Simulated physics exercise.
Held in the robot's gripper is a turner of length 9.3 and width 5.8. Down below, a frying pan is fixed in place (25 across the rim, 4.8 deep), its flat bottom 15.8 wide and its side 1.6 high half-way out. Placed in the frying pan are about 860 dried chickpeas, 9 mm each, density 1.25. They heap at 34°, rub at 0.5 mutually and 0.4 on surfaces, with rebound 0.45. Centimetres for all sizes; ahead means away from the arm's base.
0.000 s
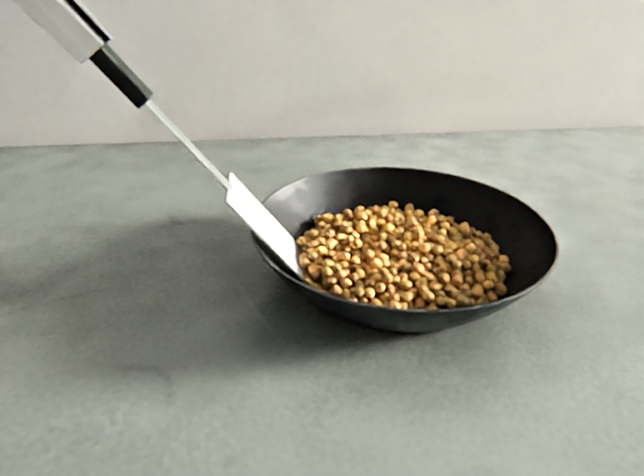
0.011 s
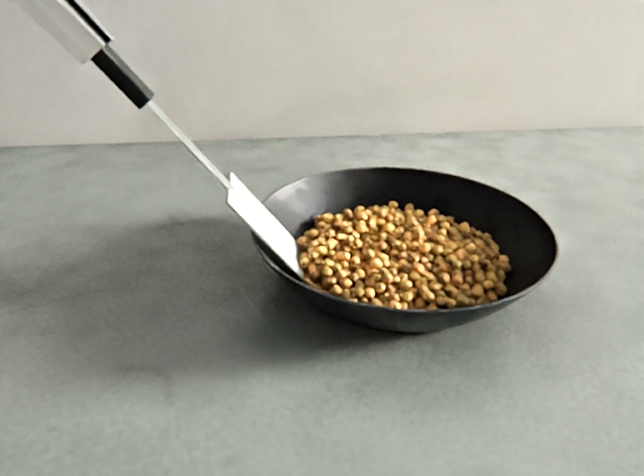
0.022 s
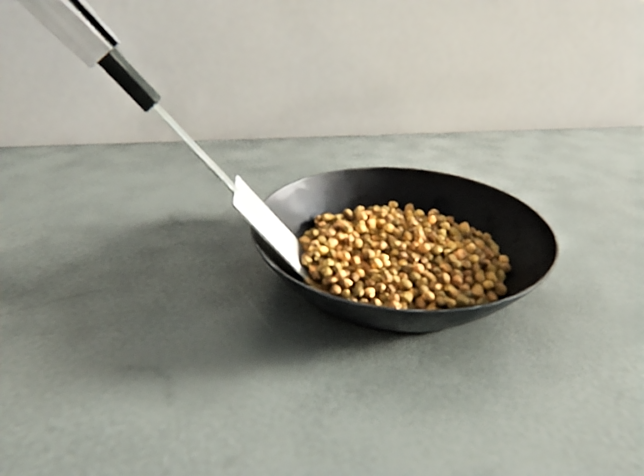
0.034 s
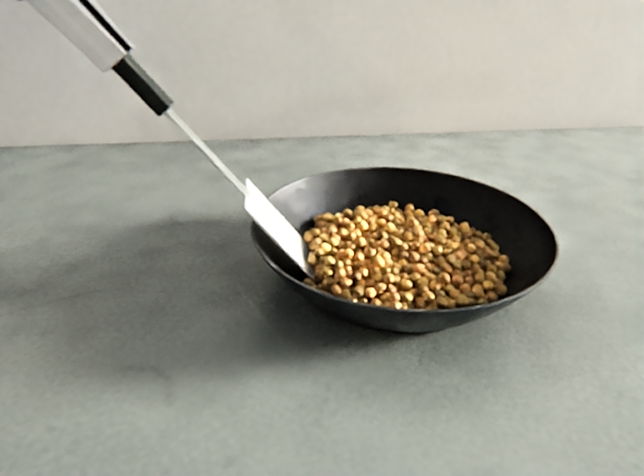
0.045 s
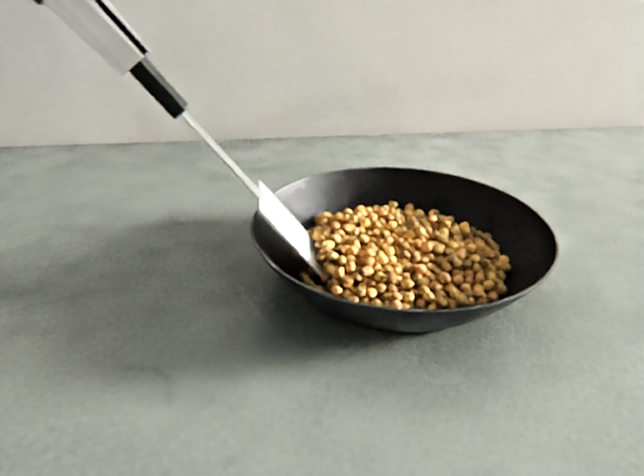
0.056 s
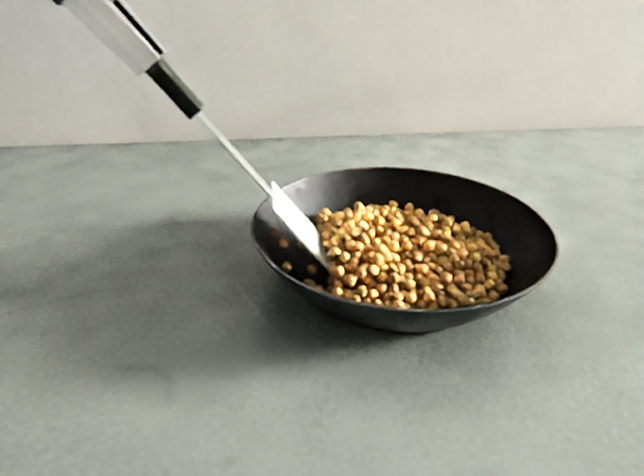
In a dark frying pan, a robot-held turner slides right into the heaped dried chickpeas.
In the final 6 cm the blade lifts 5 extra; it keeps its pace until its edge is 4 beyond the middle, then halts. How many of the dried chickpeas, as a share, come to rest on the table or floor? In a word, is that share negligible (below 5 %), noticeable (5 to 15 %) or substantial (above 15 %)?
In a word, noticeable.
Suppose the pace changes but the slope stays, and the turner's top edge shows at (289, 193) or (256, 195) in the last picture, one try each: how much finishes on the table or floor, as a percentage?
Roughly 10 and 0 percent.
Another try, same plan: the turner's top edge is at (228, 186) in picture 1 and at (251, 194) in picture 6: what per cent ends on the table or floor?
Close to 0 in a hundred.
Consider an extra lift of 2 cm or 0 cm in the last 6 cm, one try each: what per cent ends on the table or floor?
Result, in order: Approx. 0 % and 0 %.
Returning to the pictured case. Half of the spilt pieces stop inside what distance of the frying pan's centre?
I'd say some 36 centimetres, give or take.
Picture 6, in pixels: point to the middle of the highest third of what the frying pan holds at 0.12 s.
Near pixel (412, 238).
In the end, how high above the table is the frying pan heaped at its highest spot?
Some 4.0 cm above the table.
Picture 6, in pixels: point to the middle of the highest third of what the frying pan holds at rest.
I'd say around pixel (443, 241).
After 0.09 s, sloping 53°, highest piece 8 above the table; 860 in the frying pan, 1 on the blade or in flight.
After 0.12 s, sloping 53°, highest piece 12 above the table; 858 in the frying pan, 3 on the blade or in flight.
After 0.33 s, sloping 53°, highest piece 14 above the table; 790 in the frying pan, 68 on the table or floor, 3 on the blade or in flight.
After 1.38 s, sloping 53°, highest piece 4 above the table; 790 in the frying pan, 71 on the table or floor.
At rest, 790 in the frying pan, 71 on the table or floor. That is 8 % on the table or floor.
